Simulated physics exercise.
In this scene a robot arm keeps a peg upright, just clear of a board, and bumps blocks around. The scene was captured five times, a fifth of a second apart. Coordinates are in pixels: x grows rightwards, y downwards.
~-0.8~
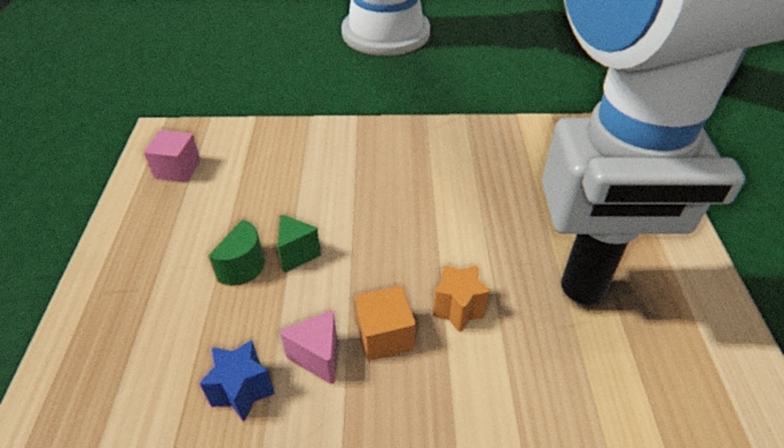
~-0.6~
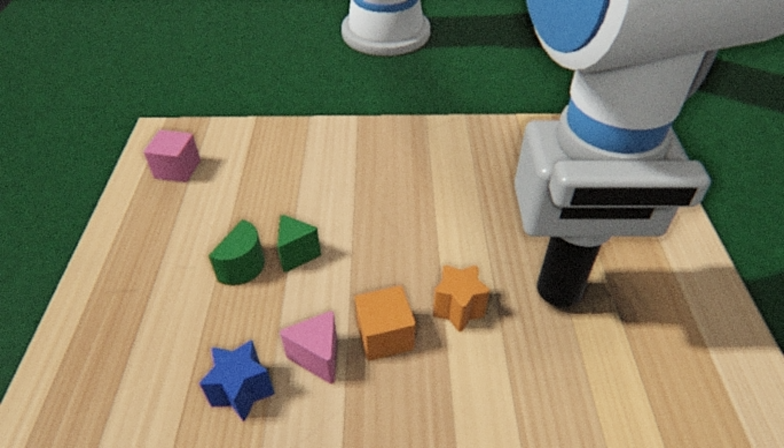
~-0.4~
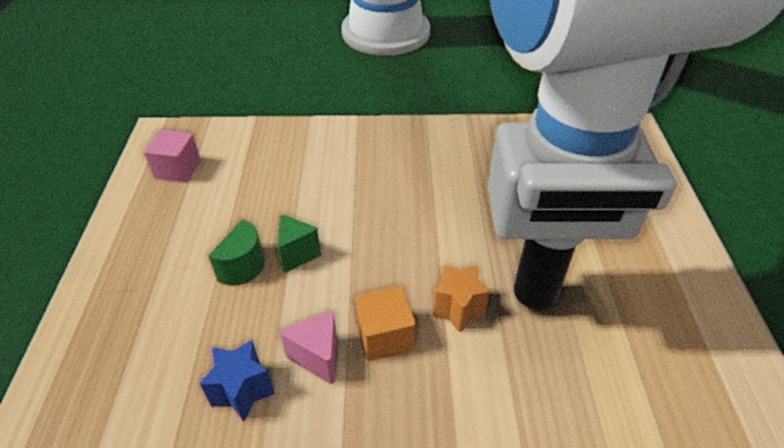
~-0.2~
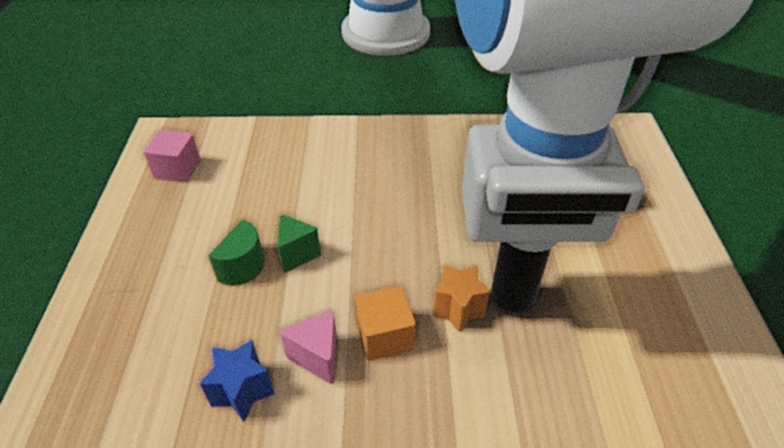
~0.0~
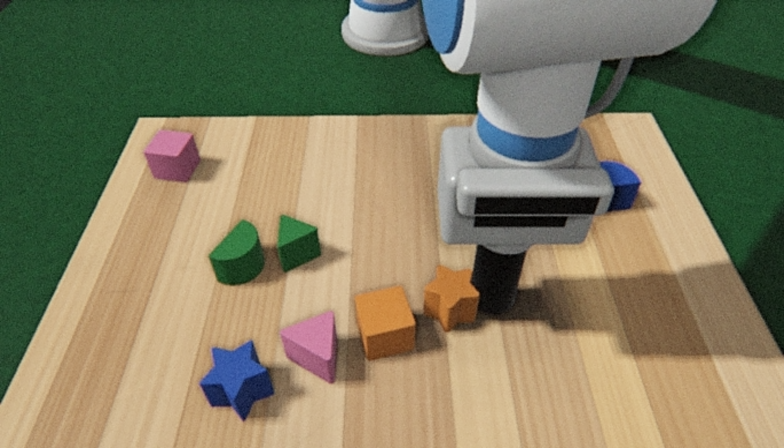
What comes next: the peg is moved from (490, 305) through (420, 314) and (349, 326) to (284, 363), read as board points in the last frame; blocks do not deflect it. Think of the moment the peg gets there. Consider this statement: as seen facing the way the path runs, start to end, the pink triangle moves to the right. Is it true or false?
My answer: False.
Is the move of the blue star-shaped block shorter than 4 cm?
The answer is no.
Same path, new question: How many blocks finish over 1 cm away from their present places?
My count: 3 or more.
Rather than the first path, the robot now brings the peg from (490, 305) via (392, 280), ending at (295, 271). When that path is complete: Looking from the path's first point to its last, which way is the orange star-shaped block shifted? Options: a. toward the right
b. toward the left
Letter b.
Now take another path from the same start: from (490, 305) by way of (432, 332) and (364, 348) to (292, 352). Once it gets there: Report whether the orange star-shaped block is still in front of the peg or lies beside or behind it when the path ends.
I expect it to be in front.
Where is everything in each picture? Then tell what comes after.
In the first frame, peg tip (583, 287); block tops, blue star-shaped block (233, 367); pink triangle (314, 333); orange square block (384, 310); orange star-shaped block (462, 283).
In the second frame, peg (559, 290); blocks unchanged.
In the third frame, peg (536, 292); blocks unchanged.
In the fourth frame, peg (513, 294); blocks unchanged.
In the fifth frame, peg (492, 297); blue star-shaped block (233, 367); pink triangle (314, 333); orange square block (384, 310); orange star-shaped block (453, 284).
The first path, step by step. One third of the way, peg (420, 306); pink triangle (299, 341), turned 35° anticlockwise; orange square block (338, 318), turned 25° anticlockwise; orange star-shaped block (377, 291).
Two thirds of the way, peg (348, 318); blue star-shaped block (182, 391), turned 30° clockwise; pink triangle (235, 380), turned 65° anticlockwise; orange square block (262, 342), turned 50° anticlockwise; orange star-shaped block (301, 302).
At the end, peg (282, 355); blue star-shaped block (154, 406), turned 25° clockwise; pink triangle (205, 412), turned 70° anticlockwise; orange square block (217, 365), turned 60° anticlockwise; orange star-shaped block (256, 306), turned 60° clockwise.
